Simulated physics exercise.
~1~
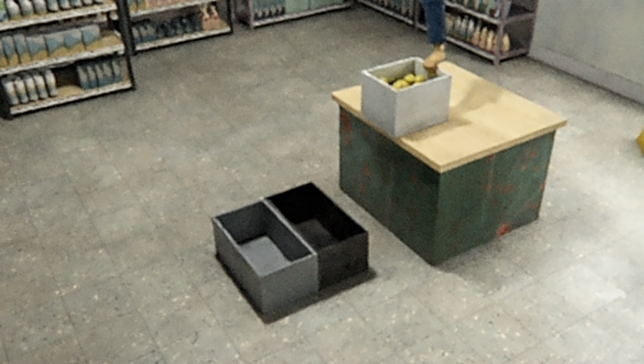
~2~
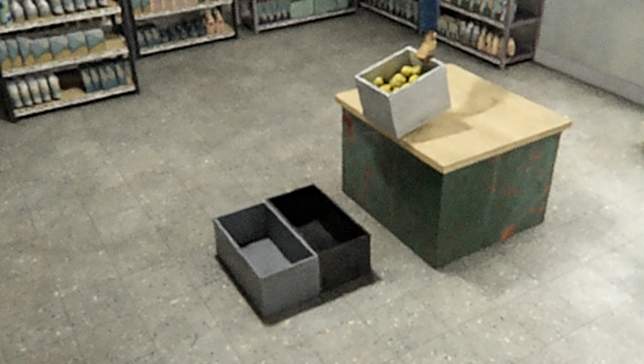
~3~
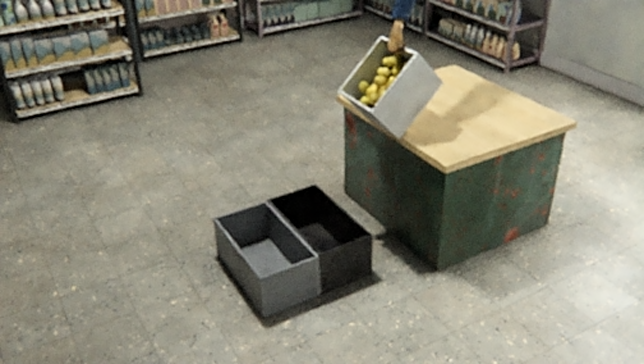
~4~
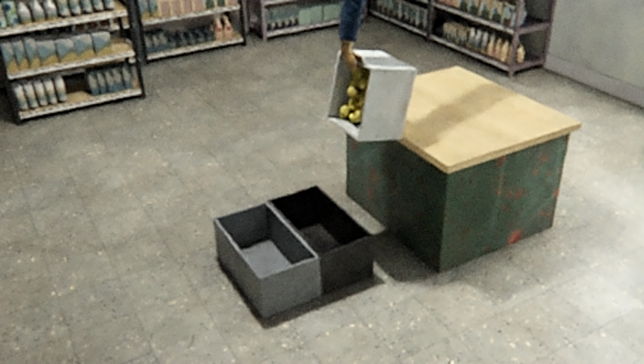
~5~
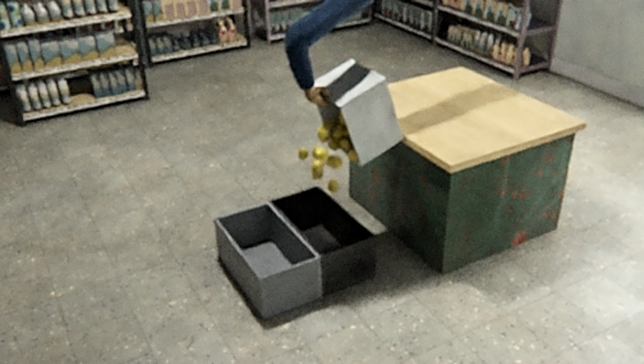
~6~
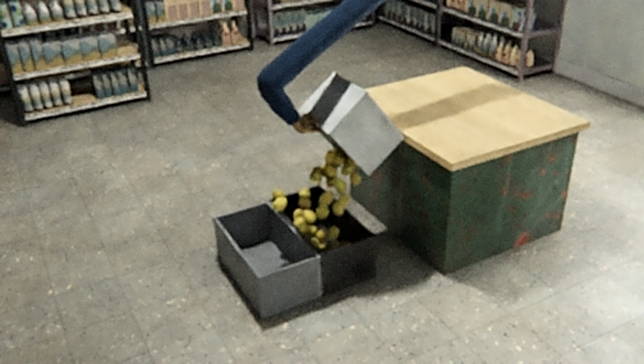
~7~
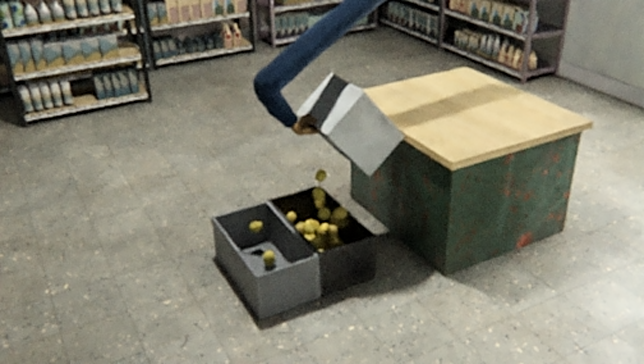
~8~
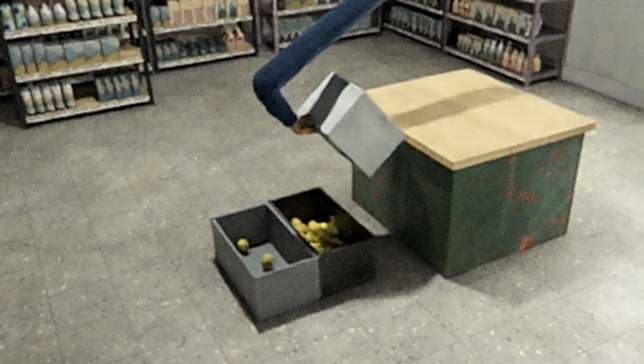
In a shop, an arm tips yellow pieces from a white crate, mostly into the black trough.
